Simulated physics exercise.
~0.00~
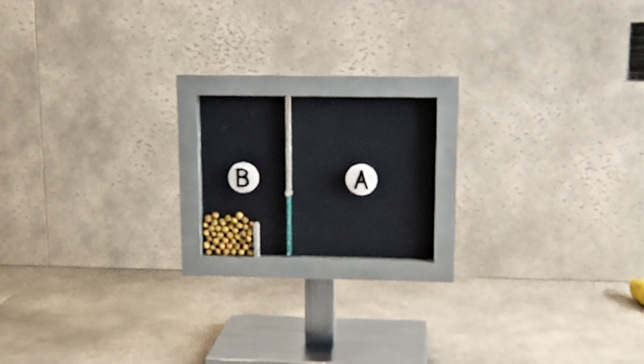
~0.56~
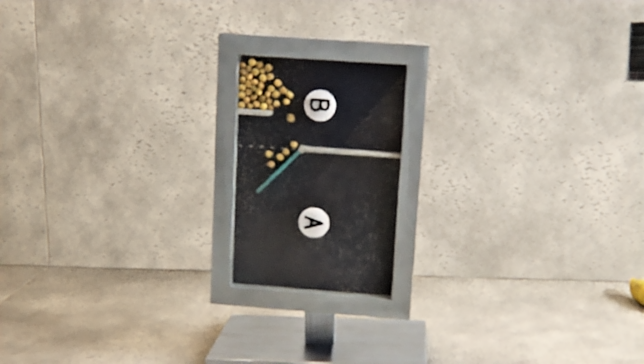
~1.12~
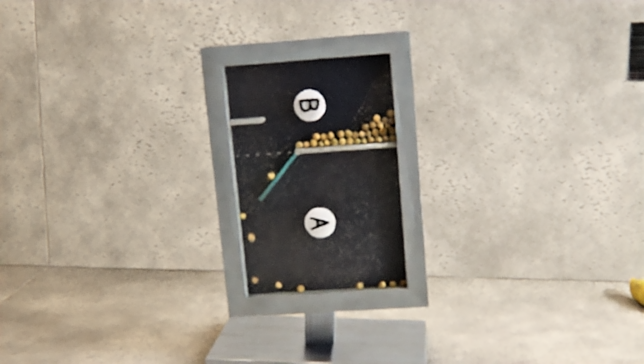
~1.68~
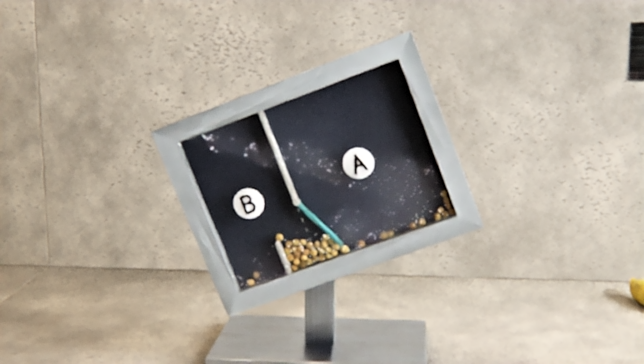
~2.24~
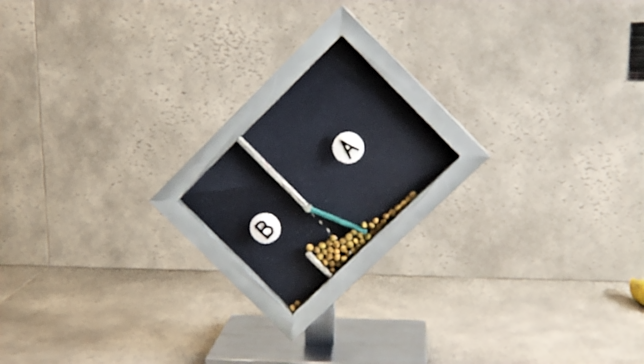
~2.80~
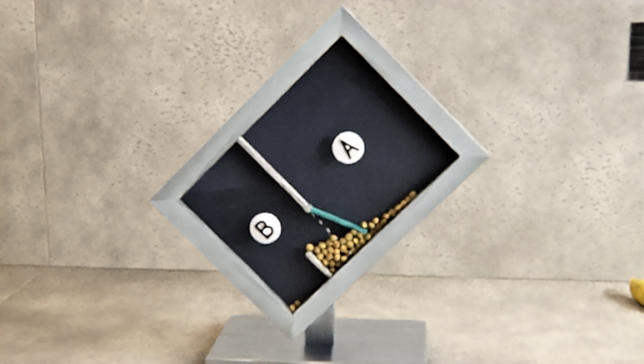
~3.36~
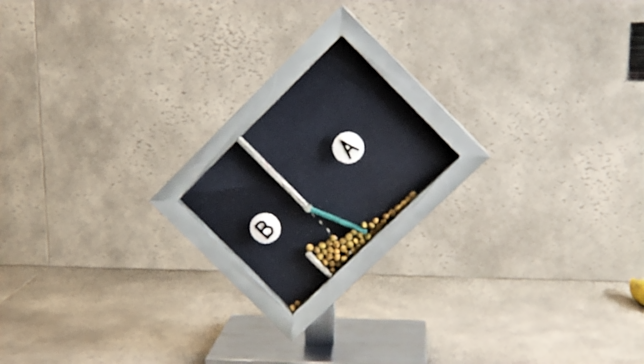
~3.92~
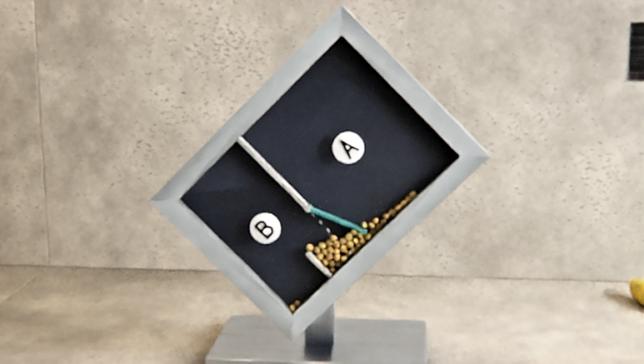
Upright framed case of chickpeas turning clockwise, then swinging back anticlockwise and stopping tilted, chickpeas heaped around the turquoise flap.
